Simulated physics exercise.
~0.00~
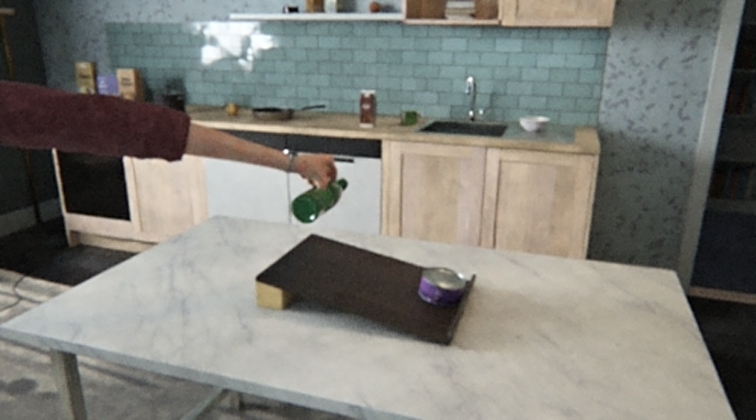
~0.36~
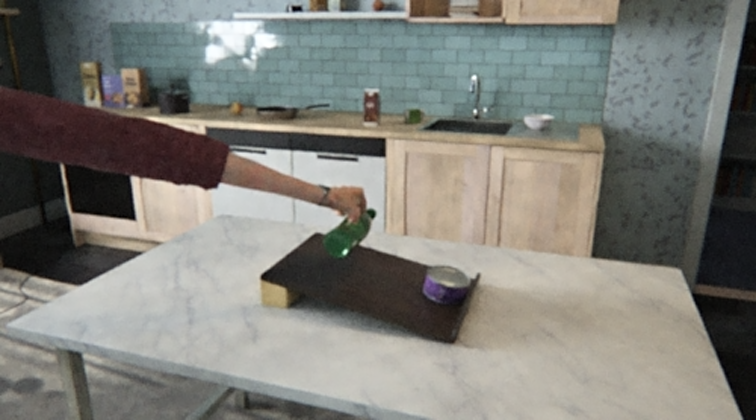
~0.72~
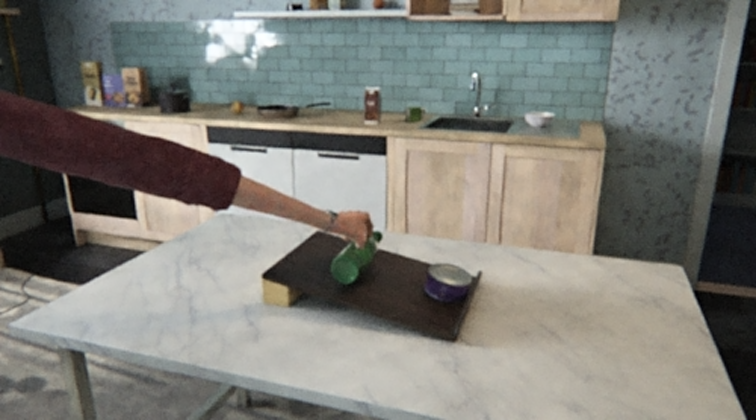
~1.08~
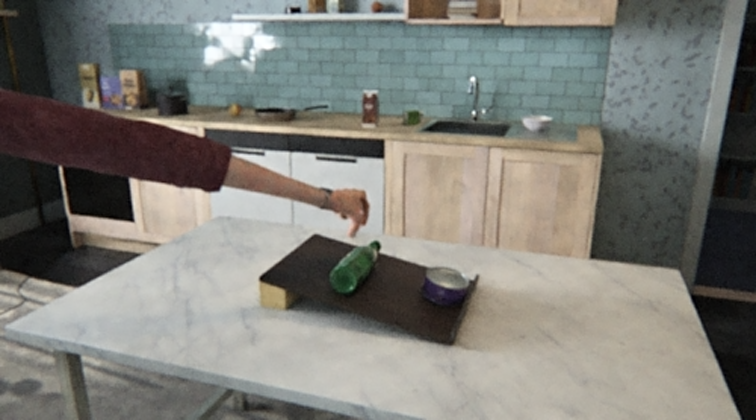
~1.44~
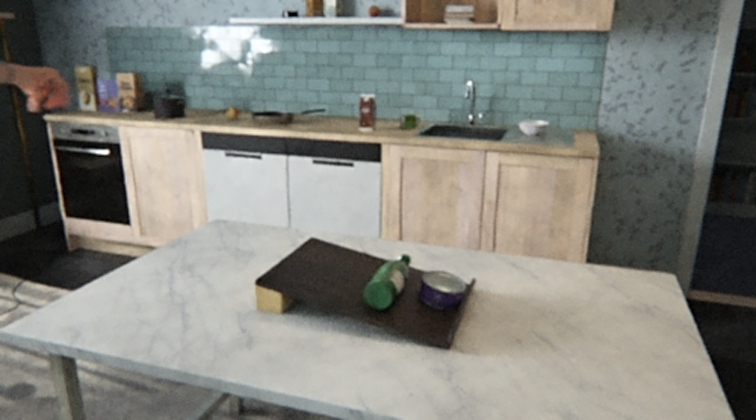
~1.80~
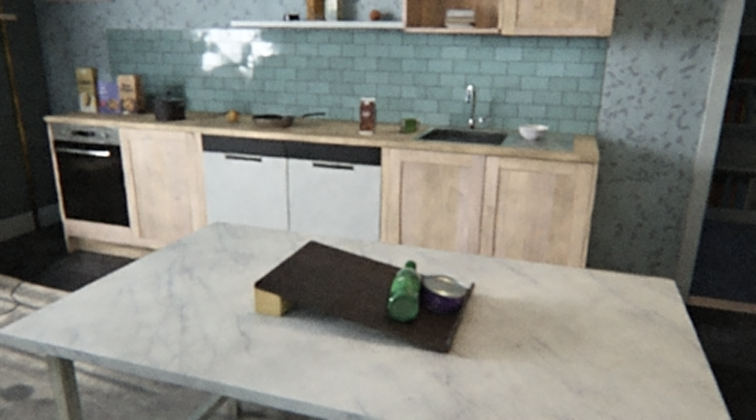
A green bottle was laid on its side by a hand on a dark, propped-up board, and once released, it moved down the slope to the right, ending up beside the purple tub, which stayed where it was.
